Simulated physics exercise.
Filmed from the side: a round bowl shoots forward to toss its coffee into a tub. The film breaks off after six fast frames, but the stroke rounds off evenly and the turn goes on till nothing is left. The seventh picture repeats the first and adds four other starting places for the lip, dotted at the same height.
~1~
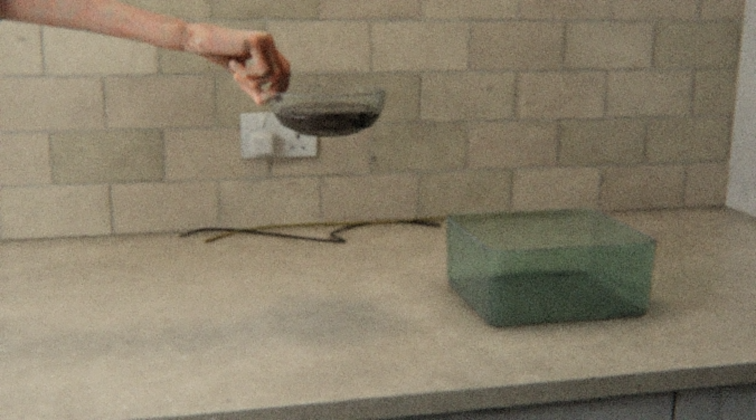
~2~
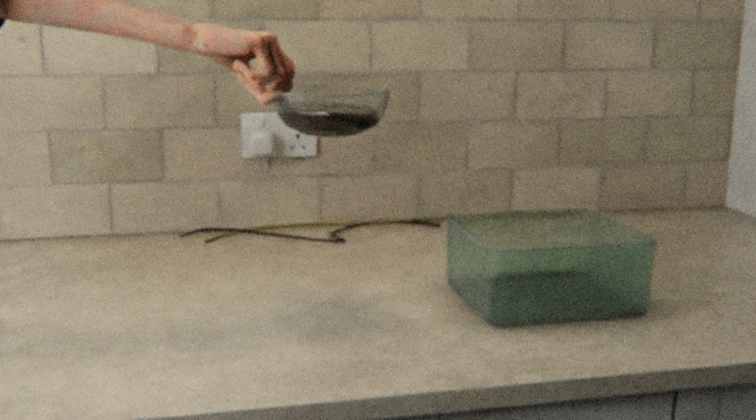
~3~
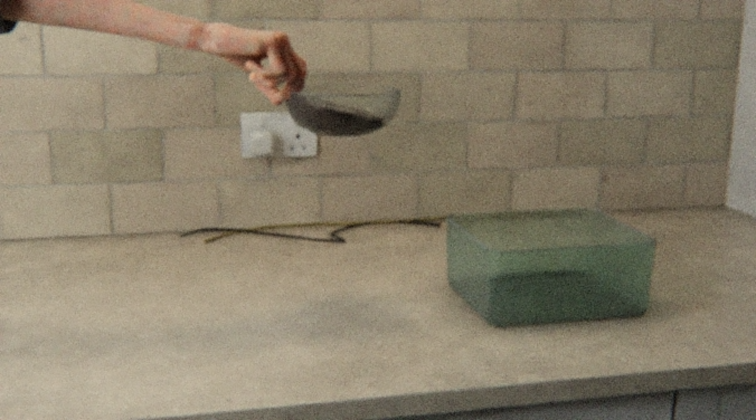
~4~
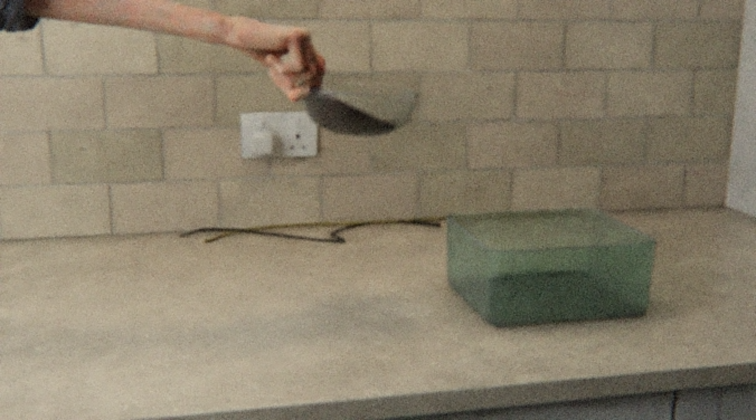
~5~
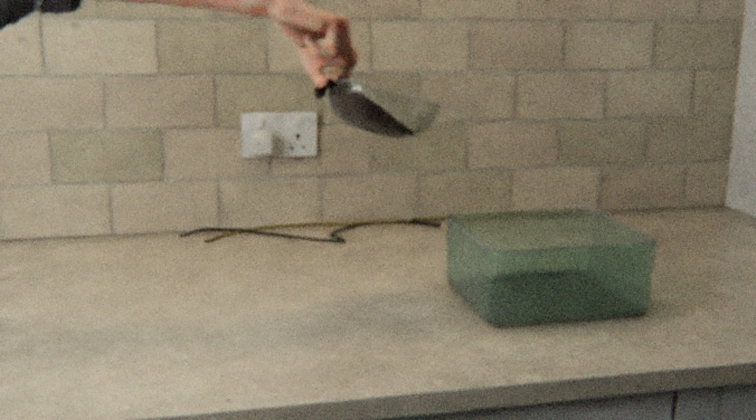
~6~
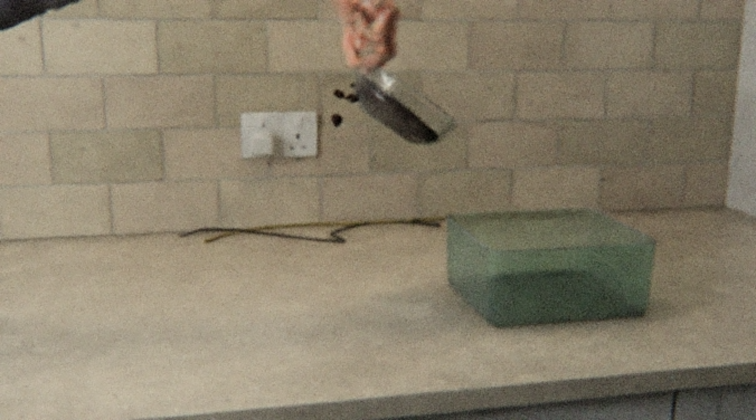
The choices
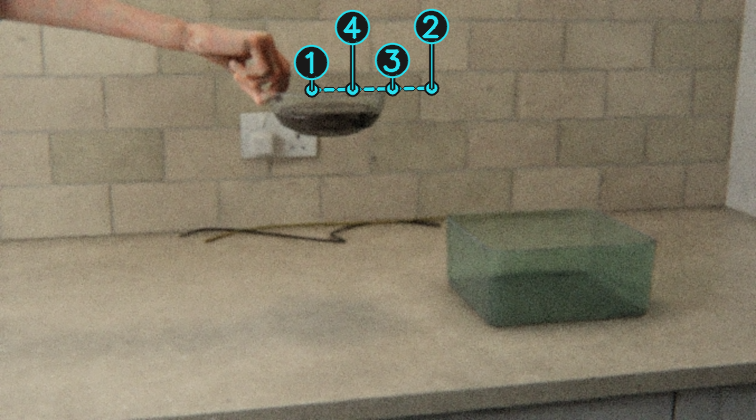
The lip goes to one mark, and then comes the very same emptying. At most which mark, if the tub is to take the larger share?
Use place 1.
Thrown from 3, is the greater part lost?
No, not at all.
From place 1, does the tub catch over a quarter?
Yes, clearly.
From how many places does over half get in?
All four.
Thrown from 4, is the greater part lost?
No, that is safe.
In cyan, 1 at (311, 90); 2 at (431, 88); 3 at (392, 88); 4 at (352, 89).
With 1, about 64 % lands in the tub, 24 % falls short and 12 % goes beside or beyond.
With 2, about 76 % lands in the tub, 5 % falls short and 19 % goes beside or beyond.
With 3, about 85 % lands in the tub, 12 % falls short and 3 % goes beside or beyond.
With 4, about 75 % lands in the tub, 16 % falls short and 8 % goes beside or beyond.
